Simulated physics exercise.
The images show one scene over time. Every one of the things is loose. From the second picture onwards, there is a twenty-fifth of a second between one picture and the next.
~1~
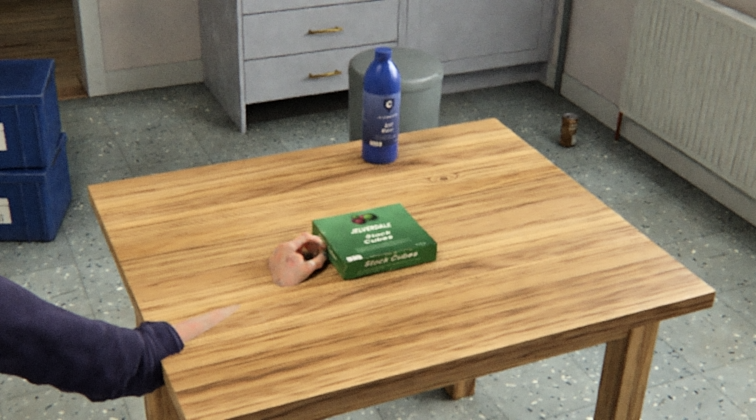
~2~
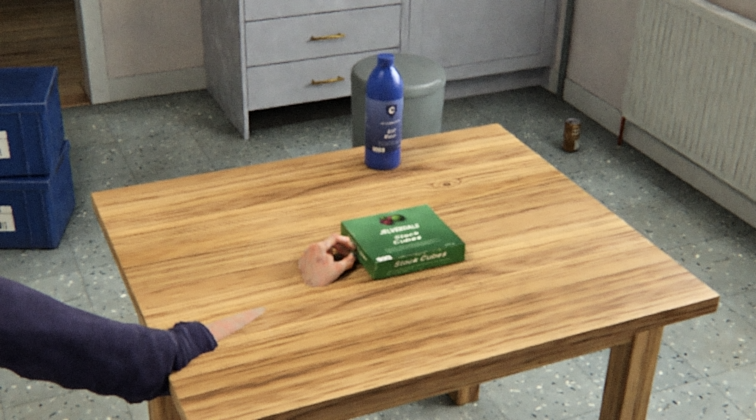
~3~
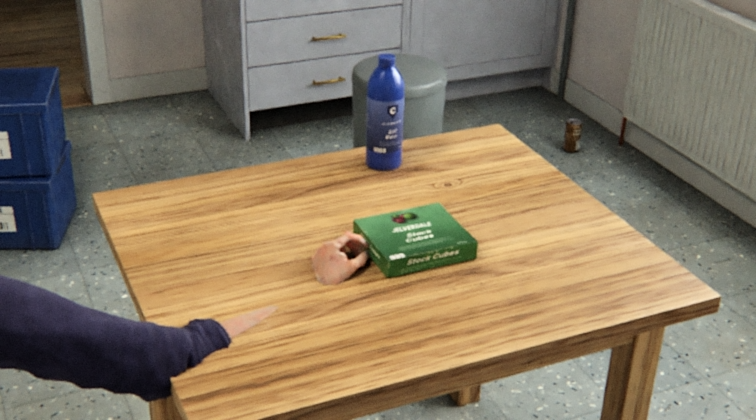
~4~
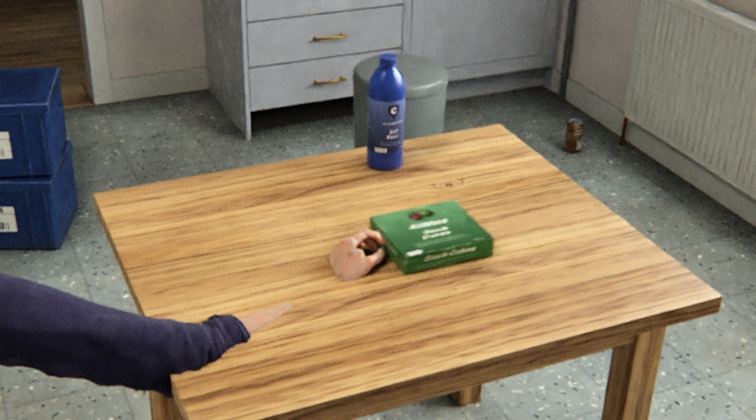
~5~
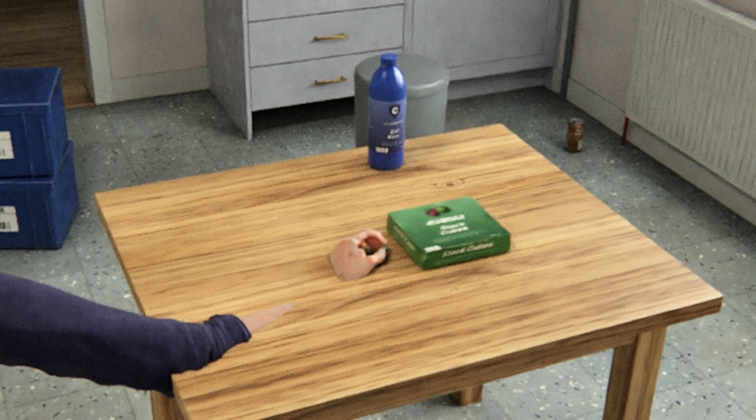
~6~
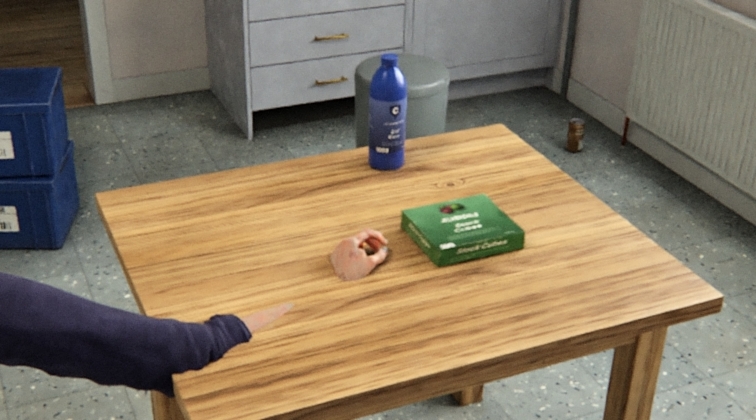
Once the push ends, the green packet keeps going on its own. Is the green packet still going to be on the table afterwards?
Spared a fall.
Then, 0.10 s after the last picture, green packet slid about its own width near (486, 225).
Then, 0.20 s after the last picture, green packet slid about its own width near (494, 222).
At rest, moved from the start, green packet. Seen from the same camera at the end, green packet near (494, 222).
